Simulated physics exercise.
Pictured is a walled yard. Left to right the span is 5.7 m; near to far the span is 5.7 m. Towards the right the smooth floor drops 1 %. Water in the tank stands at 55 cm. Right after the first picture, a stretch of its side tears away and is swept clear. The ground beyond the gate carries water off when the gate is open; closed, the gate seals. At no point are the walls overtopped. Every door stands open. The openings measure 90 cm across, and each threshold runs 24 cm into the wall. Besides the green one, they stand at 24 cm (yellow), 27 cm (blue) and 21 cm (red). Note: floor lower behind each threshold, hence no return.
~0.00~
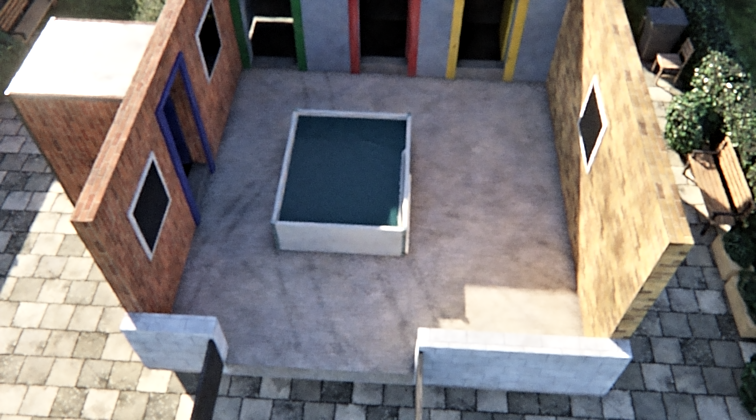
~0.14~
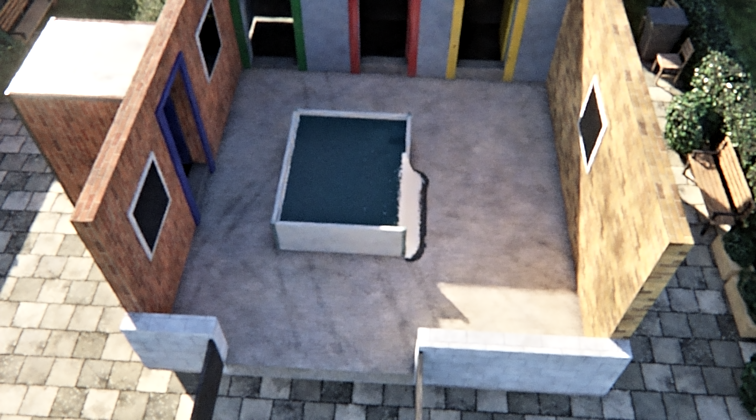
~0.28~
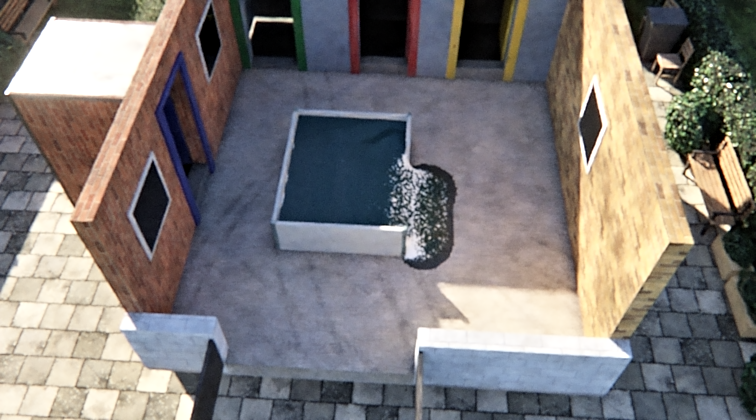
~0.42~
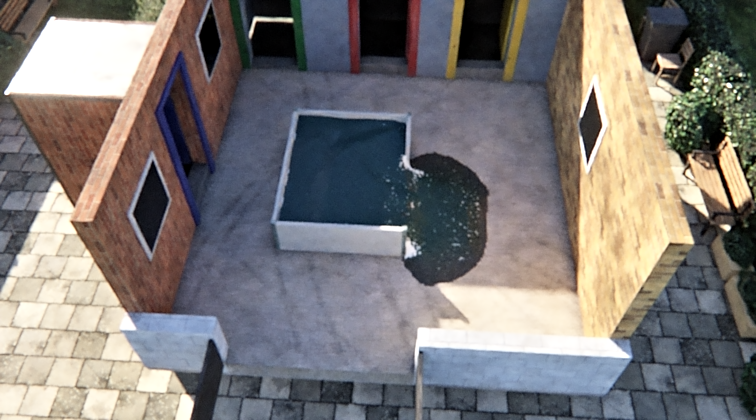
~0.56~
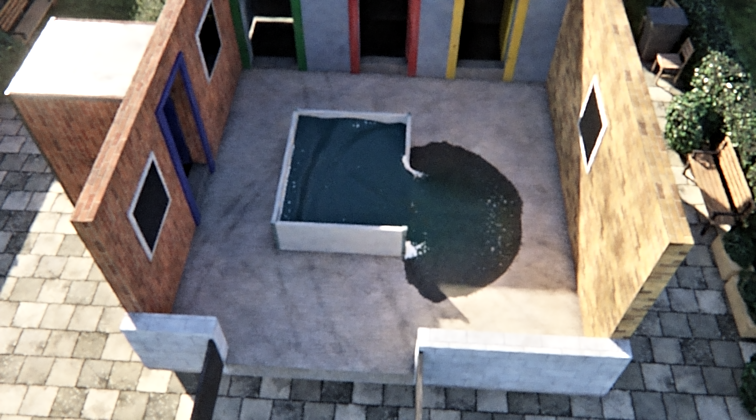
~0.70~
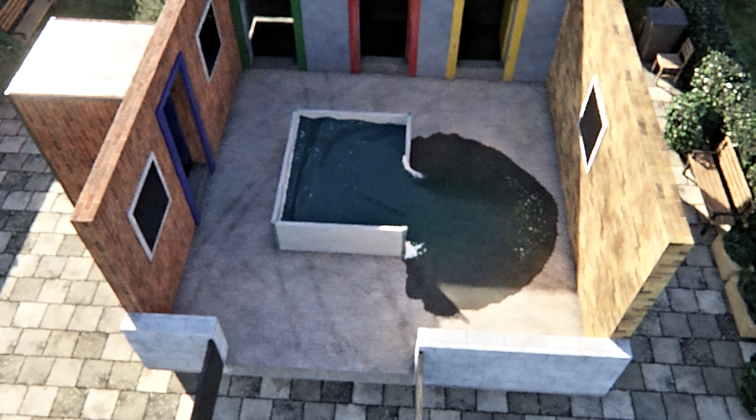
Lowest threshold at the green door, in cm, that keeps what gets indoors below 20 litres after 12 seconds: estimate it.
My estimate is 7.5 cm.
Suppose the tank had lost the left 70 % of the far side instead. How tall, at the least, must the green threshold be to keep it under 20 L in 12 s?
Then it needs around 25 cm.
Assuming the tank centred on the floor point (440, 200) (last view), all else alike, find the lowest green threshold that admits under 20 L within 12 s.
With that change, some 6.5 centimetres.
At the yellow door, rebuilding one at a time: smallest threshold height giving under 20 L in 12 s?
For yellow: Close to 11.0 cm.
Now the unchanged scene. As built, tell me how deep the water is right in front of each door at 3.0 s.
At the yellow door the depth is 14 cm, at blue 0 cm, at red 0 cm and at green 0 cm.
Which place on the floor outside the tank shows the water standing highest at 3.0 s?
Near pixel (580, 355).
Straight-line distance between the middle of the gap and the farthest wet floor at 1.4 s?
Around 3.2 m from the gap.
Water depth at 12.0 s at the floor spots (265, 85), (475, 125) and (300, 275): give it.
Roughly 8, then 6, then 6 cm.
After 1.4 s water covers 30 % of the floor, deepest (35 cm) near (564, 245); it has not reached the green door.
After 3.0 s water covers 40 % of the floor, deepest (33 cm) near (580, 355); it has not reached the green door.
After 12.0 s water covers 95 % of the floor, deepest (11 cm) near (163, 342); 8 cm at the green door, 9 litres in over its 9 cm threshold.
At the green door as built, the water arrived by 4.6 s and peaked near 12 cm at 9.4 s.
Run again over the same 12 s with other heights there, 28 litres in over 7 cm, 6 litres over 9.5 cm. The limit of 20 litres is kept from about 7.5 cm up.
